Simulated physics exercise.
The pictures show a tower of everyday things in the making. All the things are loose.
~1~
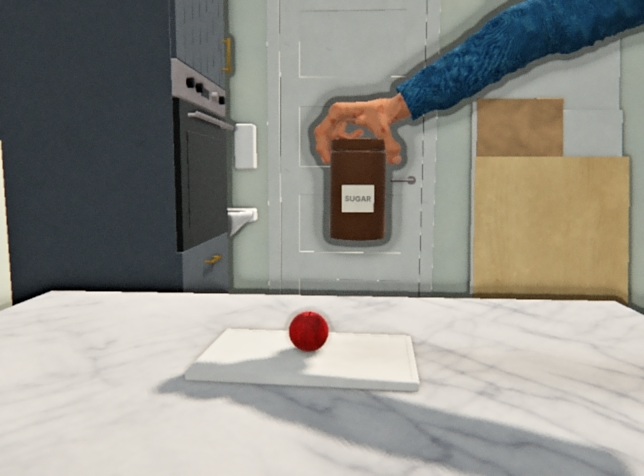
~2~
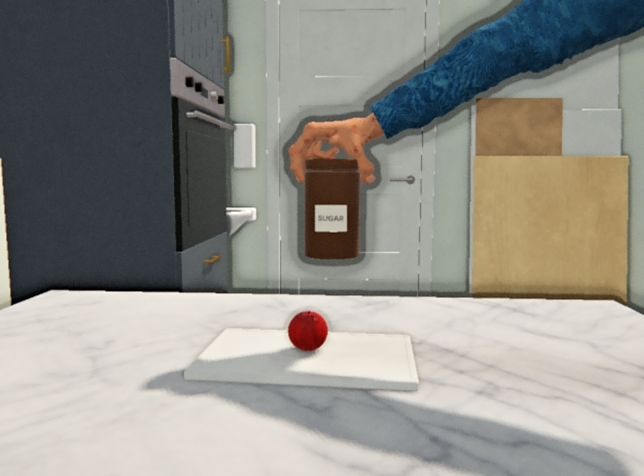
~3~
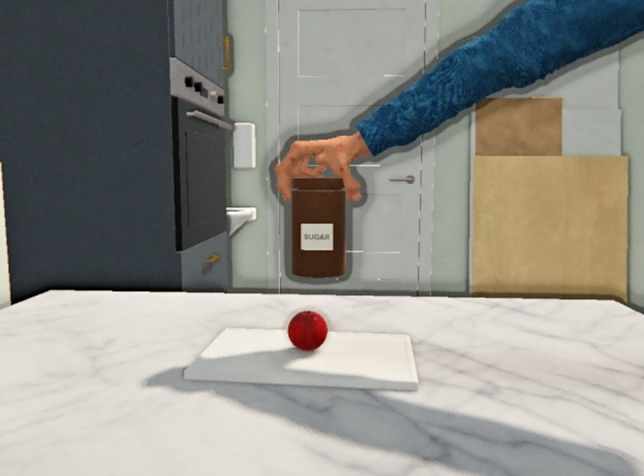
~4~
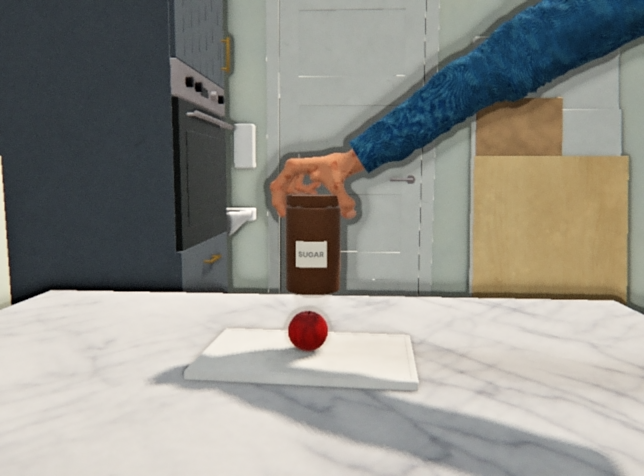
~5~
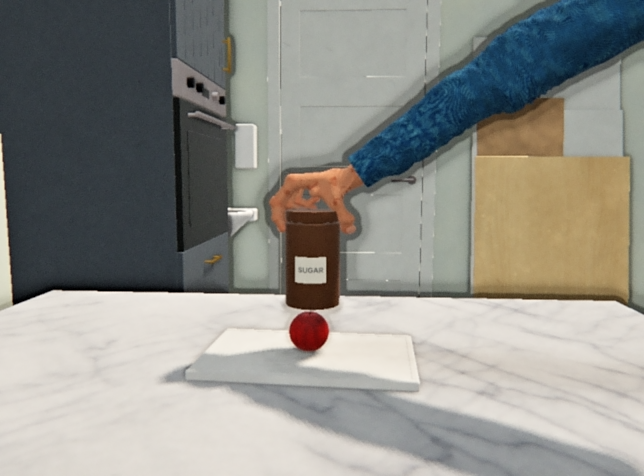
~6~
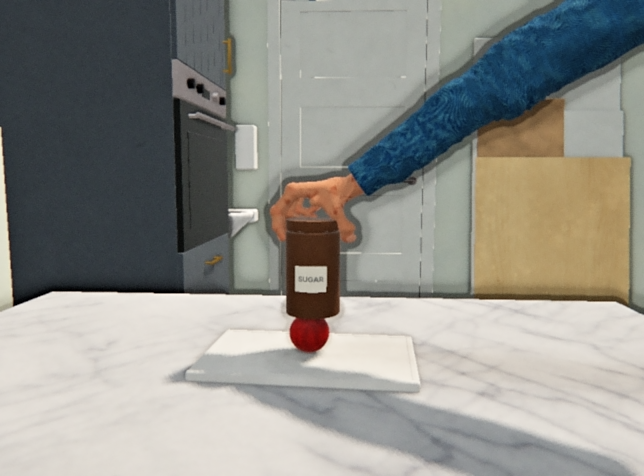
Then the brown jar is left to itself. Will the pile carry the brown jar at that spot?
As it turns out, it loses its balance.
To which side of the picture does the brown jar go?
It goes to the right.
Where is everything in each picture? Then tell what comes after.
Still above its spot; brown jar (358, 190); white tray (309, 356), in the first picture.
Still above its spot; brown jar (332, 208); white tray (308, 356), in the second picture.
Still above its spot; brown jar (318, 226); white tray (308, 356), in the third picture.
Still above its spot; brown jar (313, 242); white tray (308, 356), in the fourth picture.
Still above its spot; brown jar (313, 257); white tray (309, 356), in the fifth picture.
In place under the hand; brown jar (313, 266); white tray (310, 357), in the sixth picture.
Then, 0.50 s later than the last frame, brown jar tilted by 45° near (350, 280).
Then, 0.70 s later than the last frame, brown jar now fallen.
Then, 1.80 s later than the last frame, nothing new.
When it is over, fallen, brown jar; the other 2 as before. End places, in pixels of the last picture, brown jar near (430, 341). The pile comes apart.
